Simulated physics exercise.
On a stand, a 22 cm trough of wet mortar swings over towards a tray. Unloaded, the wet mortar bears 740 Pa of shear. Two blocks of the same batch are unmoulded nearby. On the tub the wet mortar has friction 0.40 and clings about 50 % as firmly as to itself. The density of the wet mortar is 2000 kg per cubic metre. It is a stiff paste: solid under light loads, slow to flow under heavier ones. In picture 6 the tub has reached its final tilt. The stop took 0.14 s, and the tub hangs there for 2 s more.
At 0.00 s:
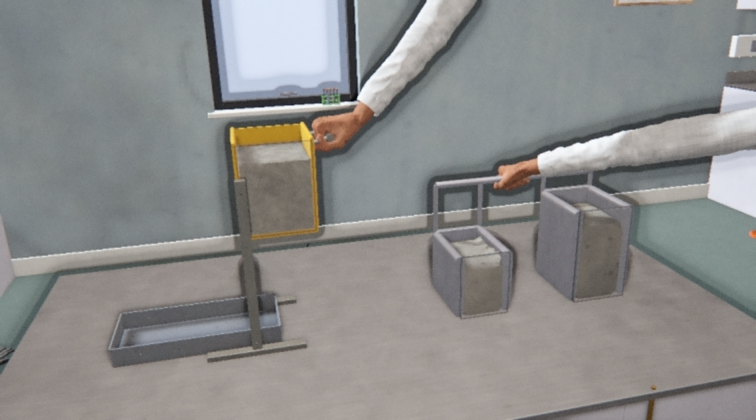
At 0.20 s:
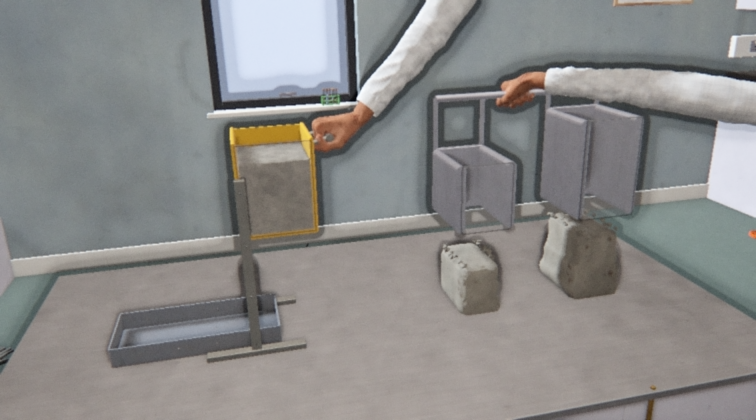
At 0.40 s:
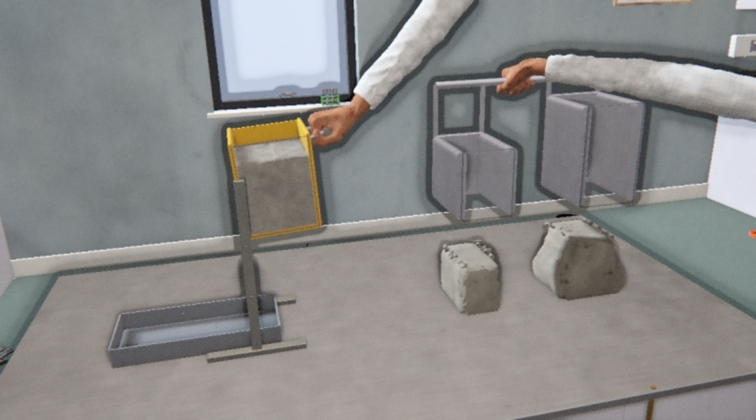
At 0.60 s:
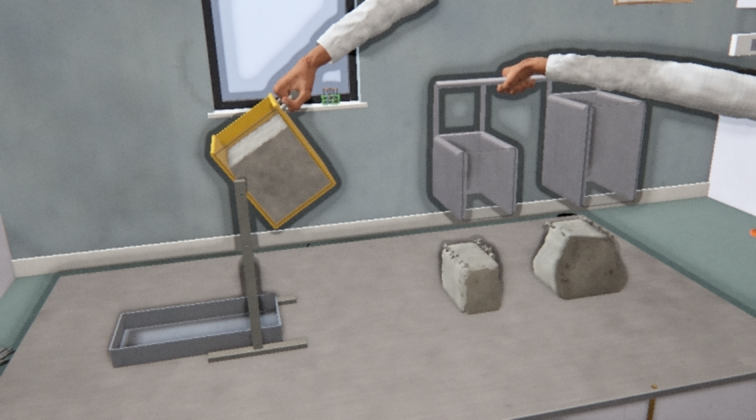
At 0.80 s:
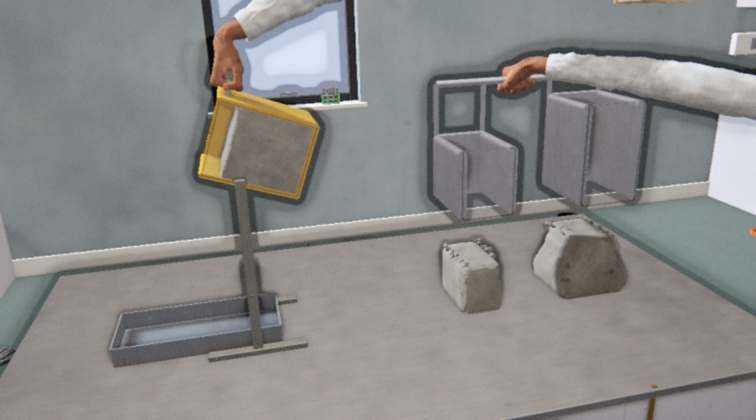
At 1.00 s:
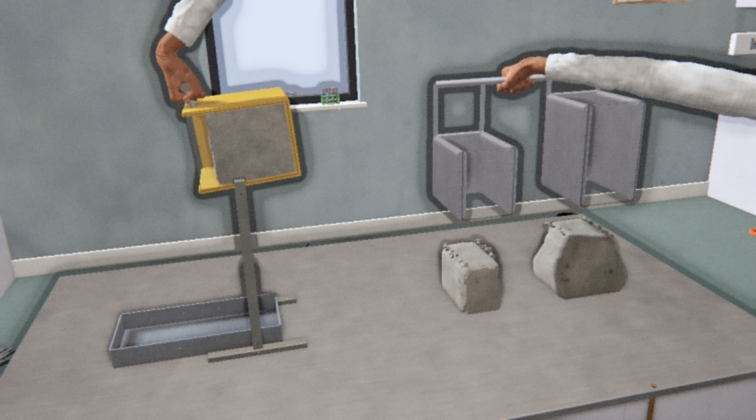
Two grey moulds were lifted by a hand off two grey blocks, the right one slumping wider, and then another hand tilted a yellow tub of grey mortar leftward onto its side.
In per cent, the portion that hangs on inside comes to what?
Close to 100 per cent.
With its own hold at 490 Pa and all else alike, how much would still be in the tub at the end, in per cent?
Then about 65 %.
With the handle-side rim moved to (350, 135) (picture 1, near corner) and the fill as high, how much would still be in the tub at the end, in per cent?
In that case some 45 per cent.
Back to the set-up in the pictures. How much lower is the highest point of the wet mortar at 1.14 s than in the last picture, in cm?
Some 0 cm.
After 1.14 s, the tub is at 94 degrees and holds 100 %.
After 1.31 s, the tub is at 94 degrees and holds 100 %.
After 1.48 s, the tub is at 94 degrees and holds 100 %.
After 1.65 s, the tub is at 94 degrees and holds 100 %.
After 3.00 s, the tub is at 94 degrees and holds 100 %.
